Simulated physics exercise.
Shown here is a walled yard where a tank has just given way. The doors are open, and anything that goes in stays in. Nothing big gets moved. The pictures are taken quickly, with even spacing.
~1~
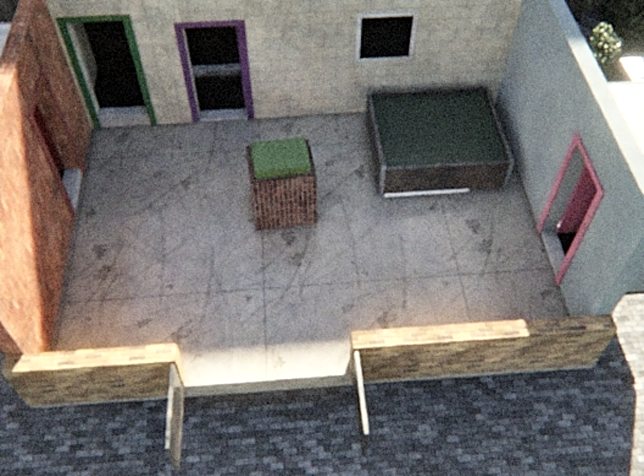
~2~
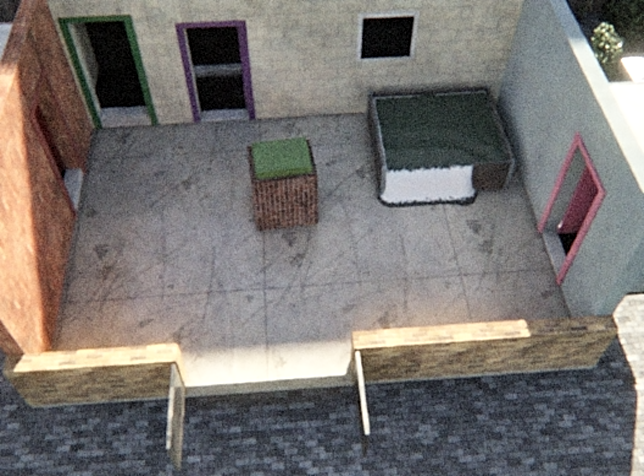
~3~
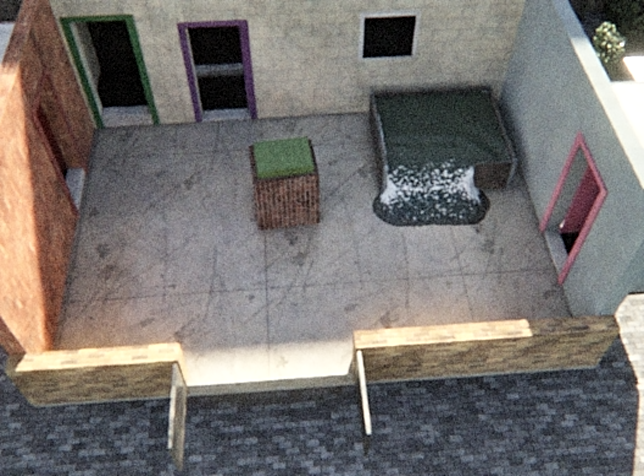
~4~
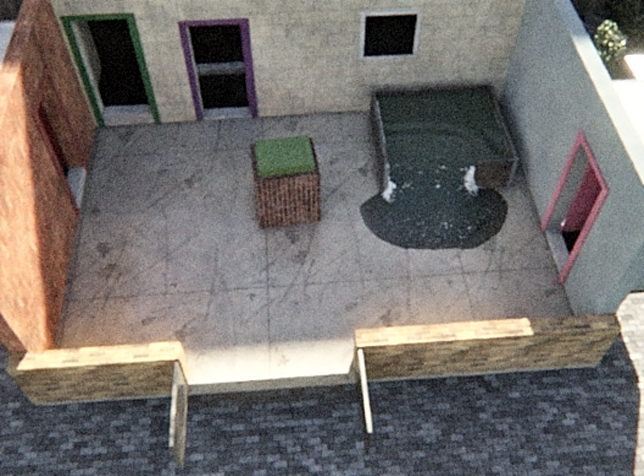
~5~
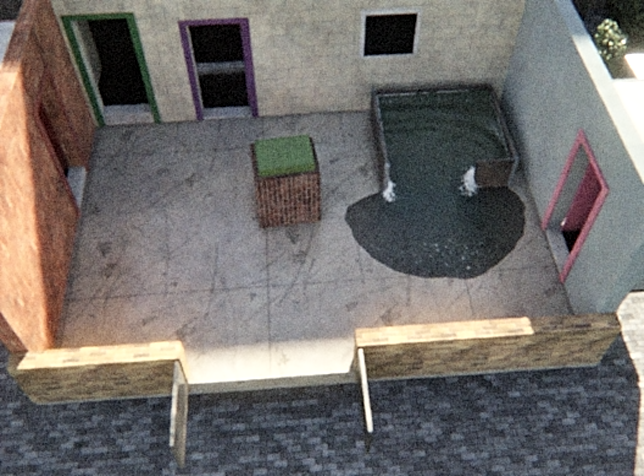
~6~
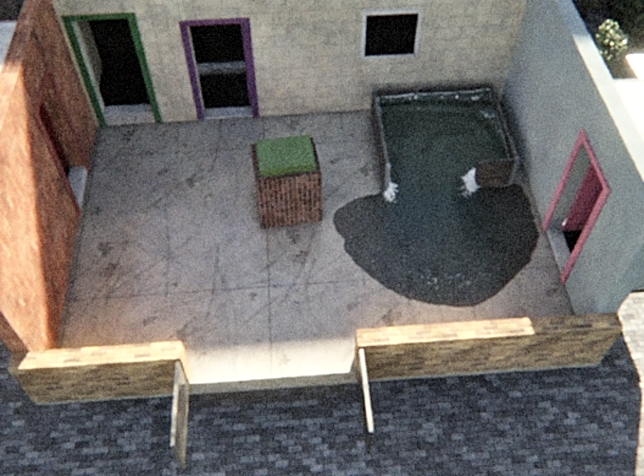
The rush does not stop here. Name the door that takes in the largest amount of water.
Pink.
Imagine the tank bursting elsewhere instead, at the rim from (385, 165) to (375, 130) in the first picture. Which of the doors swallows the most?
Answer: The one in purple.
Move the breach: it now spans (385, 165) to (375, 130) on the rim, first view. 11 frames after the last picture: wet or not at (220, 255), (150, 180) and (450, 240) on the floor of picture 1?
In sequence the three spots come out still bare, then wetted, then still bare.
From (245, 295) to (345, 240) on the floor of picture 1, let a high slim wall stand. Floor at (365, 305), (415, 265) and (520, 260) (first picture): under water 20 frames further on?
Going through them in order, I get inundated, inundated and inundated.
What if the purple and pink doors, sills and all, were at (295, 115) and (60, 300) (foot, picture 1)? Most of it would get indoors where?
That would be the pink one.
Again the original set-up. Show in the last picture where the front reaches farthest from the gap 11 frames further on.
Estimated pixel: (258, 362).
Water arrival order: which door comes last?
It's the purple door.
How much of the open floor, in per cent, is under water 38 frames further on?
Around 65 percent.
A moment on, water covers 30 % of the floor; purple door not reached, pink door wet at the sill, nothing in, green door not reached, red door not reached.
Next, water covers 35 % of the floor; purple door not reached, pink door a trickle in, green door not reached, red door not reached.
Then, water covers 45 % of the floor; purple door not reached, pink door a trickle in, green door not reached, red door not reached.
Later, water covers 65 % of the floor; purple door not reached, pink door some in, green door not reached, red door wet at the sill, nothing in.
In the end, water covers 80 % of the floor; purple door wet at the sill, nothing in, pink door some in, green door wet at the sill, nothing in, red door wet at the sill, nothing in; the pink door has let in the most.
